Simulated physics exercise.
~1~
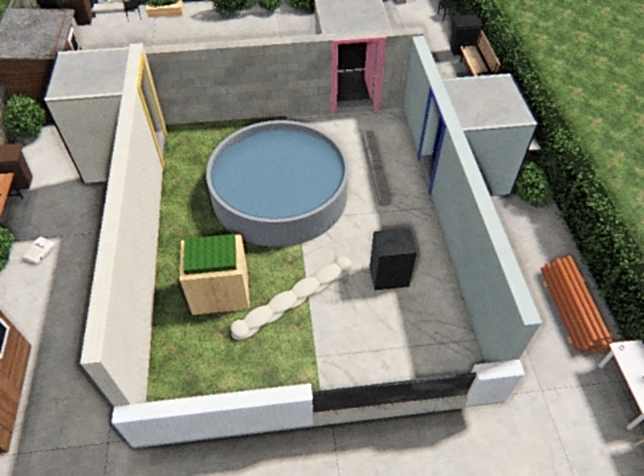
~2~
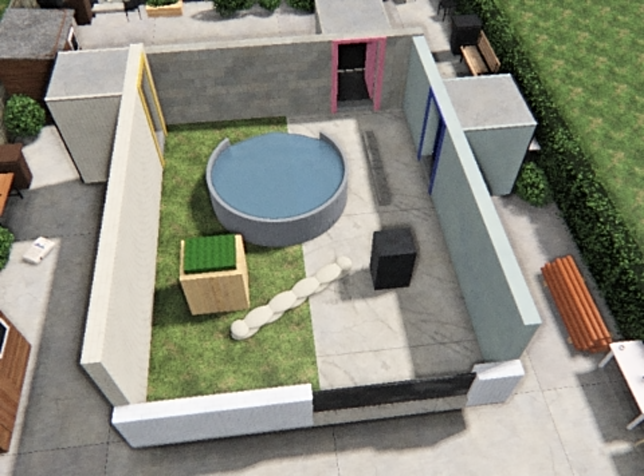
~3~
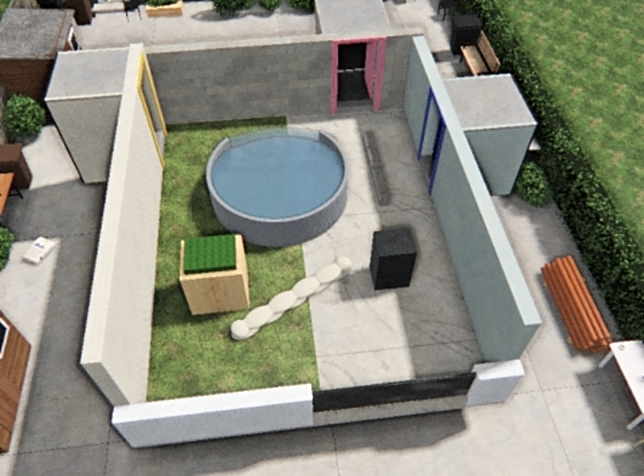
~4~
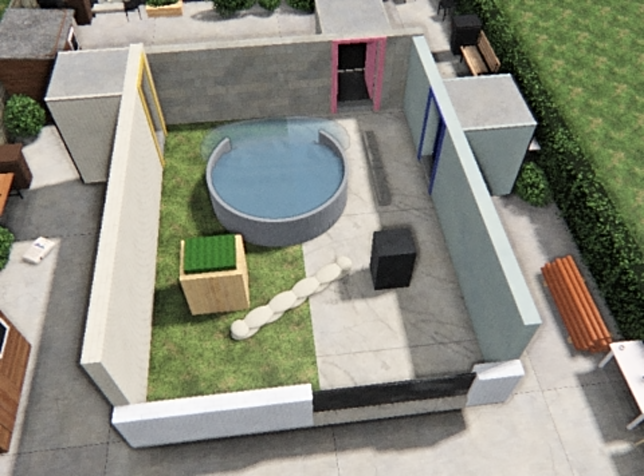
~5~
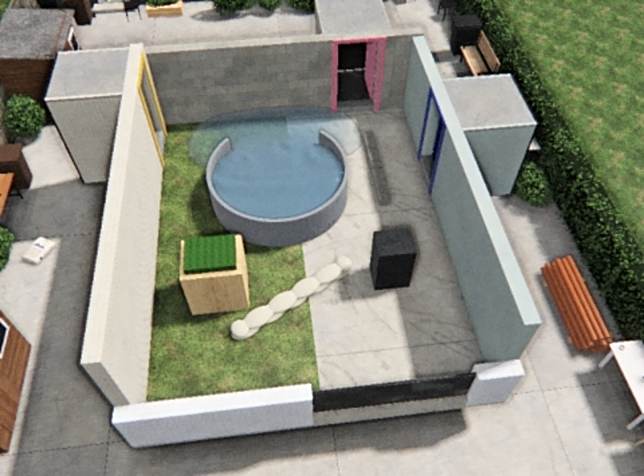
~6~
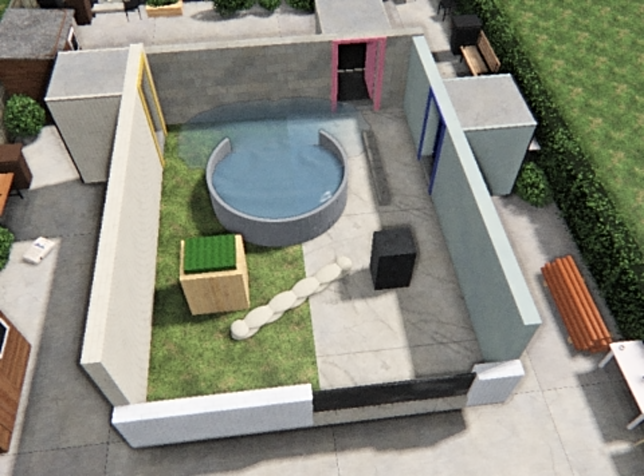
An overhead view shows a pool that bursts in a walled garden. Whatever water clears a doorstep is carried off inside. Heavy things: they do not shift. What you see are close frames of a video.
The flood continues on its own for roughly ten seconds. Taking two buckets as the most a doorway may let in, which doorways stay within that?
The yellow door goes over it, the blue door stays within it, the pink door goes over it.
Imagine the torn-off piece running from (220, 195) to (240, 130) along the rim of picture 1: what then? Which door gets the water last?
Last: The door marked blue.
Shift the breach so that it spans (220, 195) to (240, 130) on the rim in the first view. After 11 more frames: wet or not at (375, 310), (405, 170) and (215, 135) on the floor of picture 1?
The first spot is spared, the second spared, the third swamped.
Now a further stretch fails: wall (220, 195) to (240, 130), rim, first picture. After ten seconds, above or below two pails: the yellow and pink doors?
I'd expect the yellow door to get past the mark and the pink door to stay beneath the mark.
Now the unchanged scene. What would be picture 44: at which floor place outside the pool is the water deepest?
It will be deepest around (483, 383).
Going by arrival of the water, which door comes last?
Answer: The blue-painted one.
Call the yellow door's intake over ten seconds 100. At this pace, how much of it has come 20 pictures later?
Estimate: Some 85 per cent.
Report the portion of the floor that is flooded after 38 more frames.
Some 85 per cent.
A moment on, water covers 20 % of the floor; the yellow door wet at the sill, nothing in, the blue door not reached, the pink door under two buckets in.
Next, water covers 30 % of the floor; the yellow door under two buckets in, the blue door wet at the sill, nothing in, the pink door over two buckets in.
Then, water covers 55 % of the floor; the yellow door far over two buckets in, the blue door wet at the sill, nothing in, the pink door over two buckets in.
Later, water covers 85 % of the floor; the yellow door far over two buckets in, the blue door wet at the sill, nothing in, the pink door far over two buckets in.
In the end, water covers 95 % of the floor; the yellow door far over two buckets in, the blue door wet at the sill, nothing in, the pink door far over two buckets in.
